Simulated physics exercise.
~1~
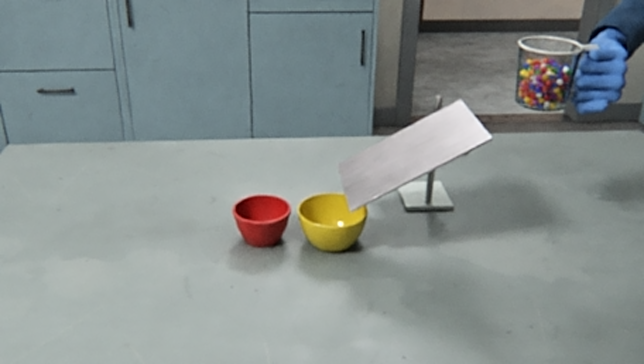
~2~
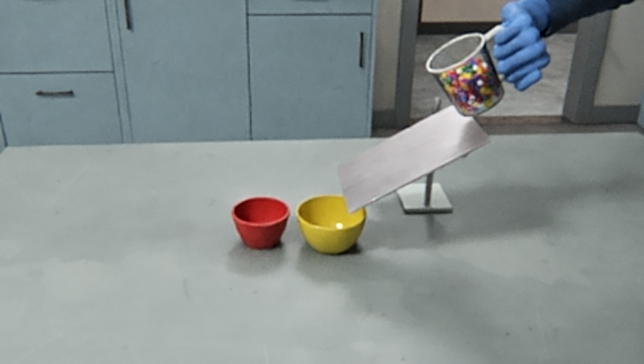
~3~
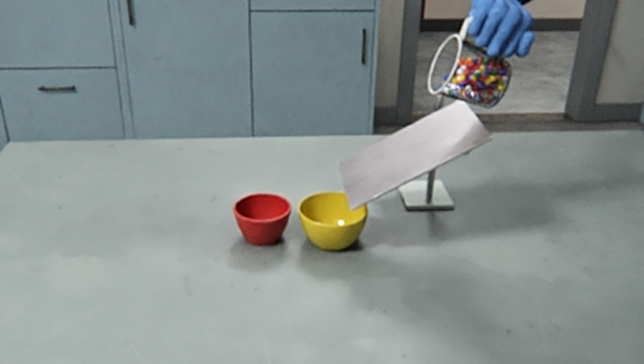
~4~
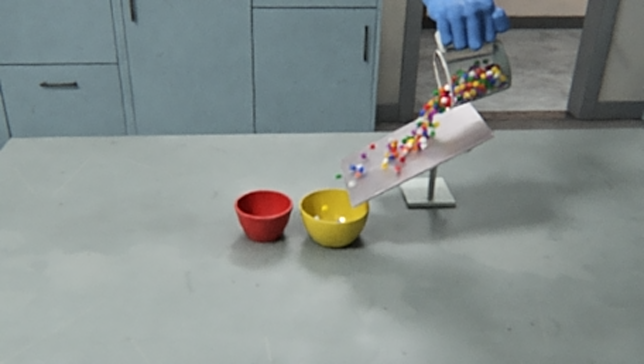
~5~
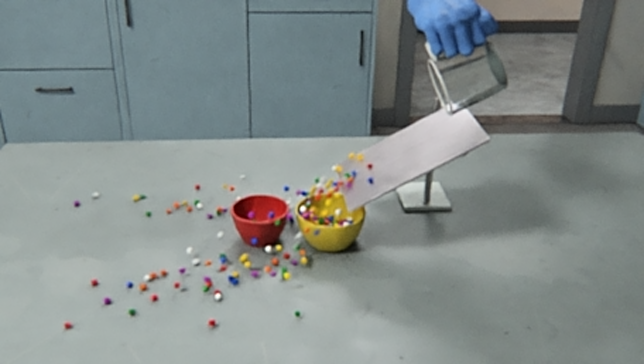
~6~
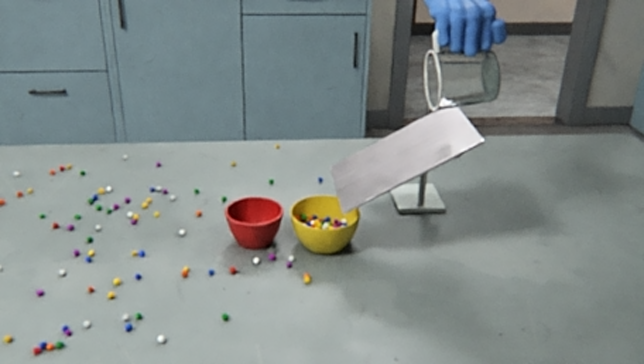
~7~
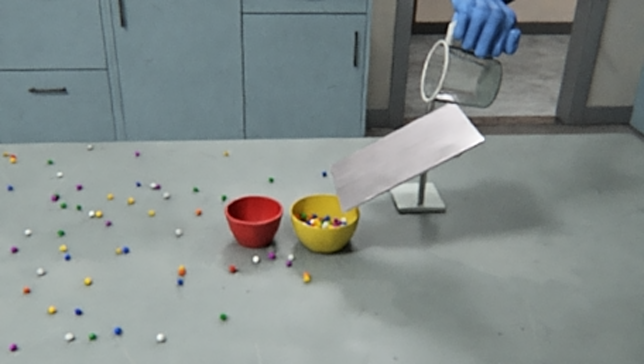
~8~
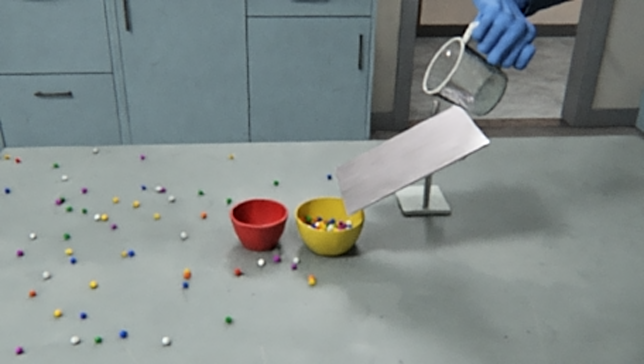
The footage shows a gloved hand tipping a clear cup of colourful beads onto a sloped chute, sending them sliding down left toward a yellow bowl beside a red one. Many land in the yellow bowl while others scatter across the table, and the cup ends empty, still held tilted.
